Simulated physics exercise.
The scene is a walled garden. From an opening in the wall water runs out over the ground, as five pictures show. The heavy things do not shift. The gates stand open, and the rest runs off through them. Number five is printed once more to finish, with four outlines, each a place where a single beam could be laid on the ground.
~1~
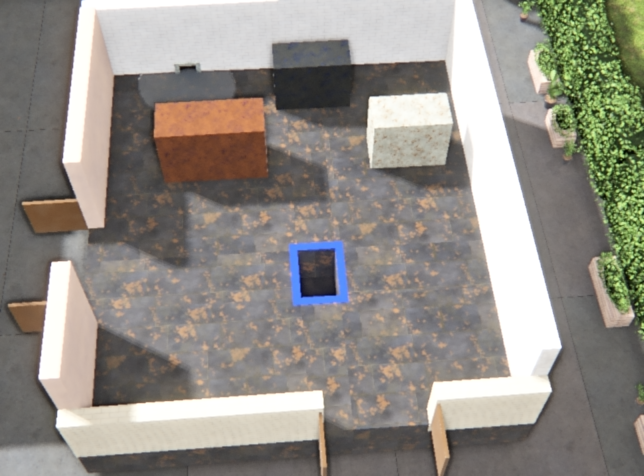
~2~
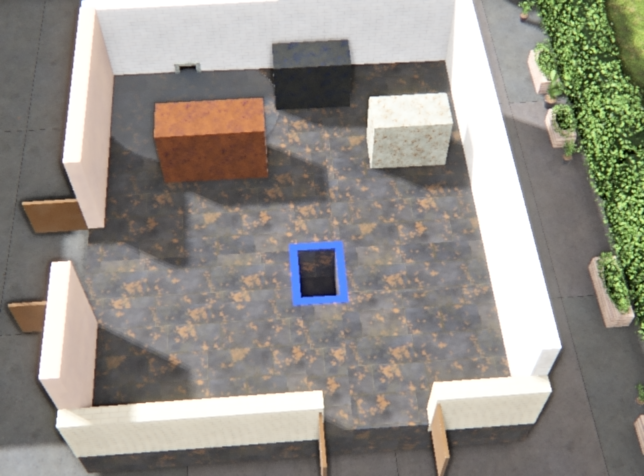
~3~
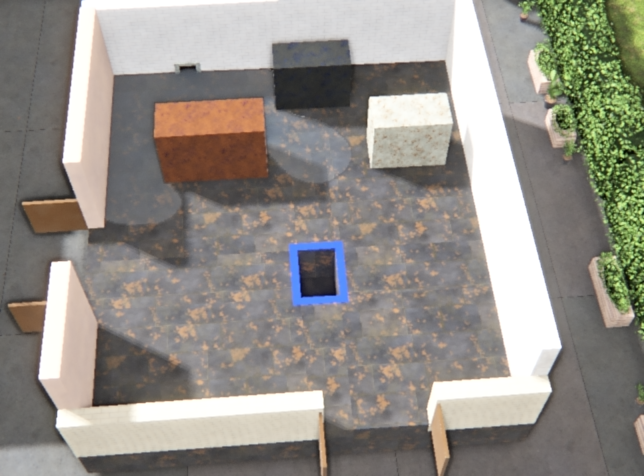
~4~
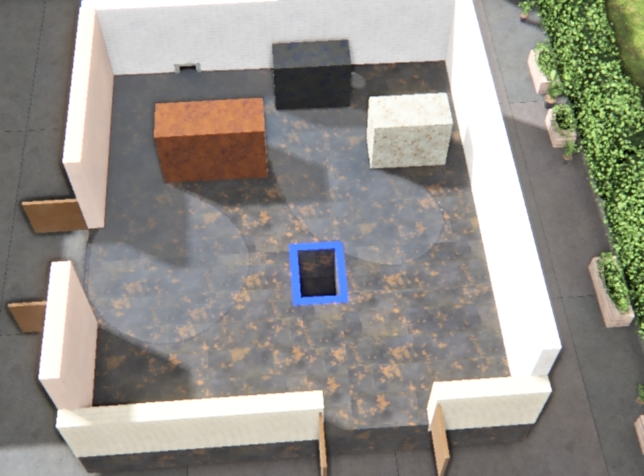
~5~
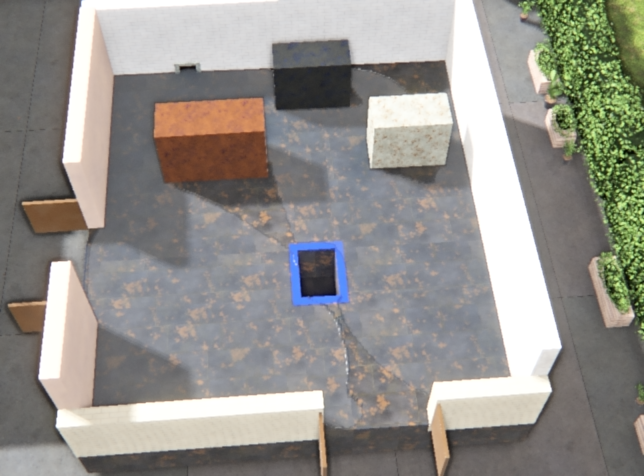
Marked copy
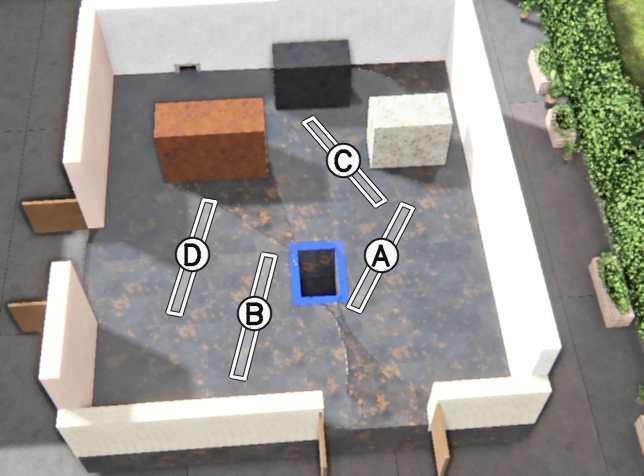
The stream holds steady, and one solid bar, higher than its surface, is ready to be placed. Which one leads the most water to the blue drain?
The best place is A.
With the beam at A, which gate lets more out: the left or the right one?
The right one.
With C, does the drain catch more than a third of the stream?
No, it does not.
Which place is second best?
Here it is place C.
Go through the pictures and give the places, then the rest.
Outfall at (188, 67); blue drain at (318, 273); open gate at (375, 412); open gate at (101, 273); water covers 4 % of the ground and shows as far out as (223, 99); blue drain still dry.
Water covers 13 % of the ground and shows as far out as (121, 141); blue drain still dry.
Water covers 21 % of the ground and shows as far out as (340, 164); blue drain still dry.
Water covers 44 % of the ground and shows as far out as (411, 255); blue drain still dry.
Water covers 79 % of the ground and shows as far out as (502, 344); blue drain taking water.
On the marked copy, A from (354, 308) to (407, 206); B from (237, 377) to (269, 255); C from (308, 120) to (380, 203); D from (174, 313) to (209, 200).
Choosing A, about 32 % of the stream runs into the blue drain, about 67 % out by the gates.
Choosing B, about 6 % of the stream runs into the blue drain, about 93 % out by the gates.
Choosing C, about 18 % of the stream runs into the blue drain, about 82 % out by the gates.
Choosing D, about 5 % of the stream runs into the blue drain, about 94 % out by the gates.
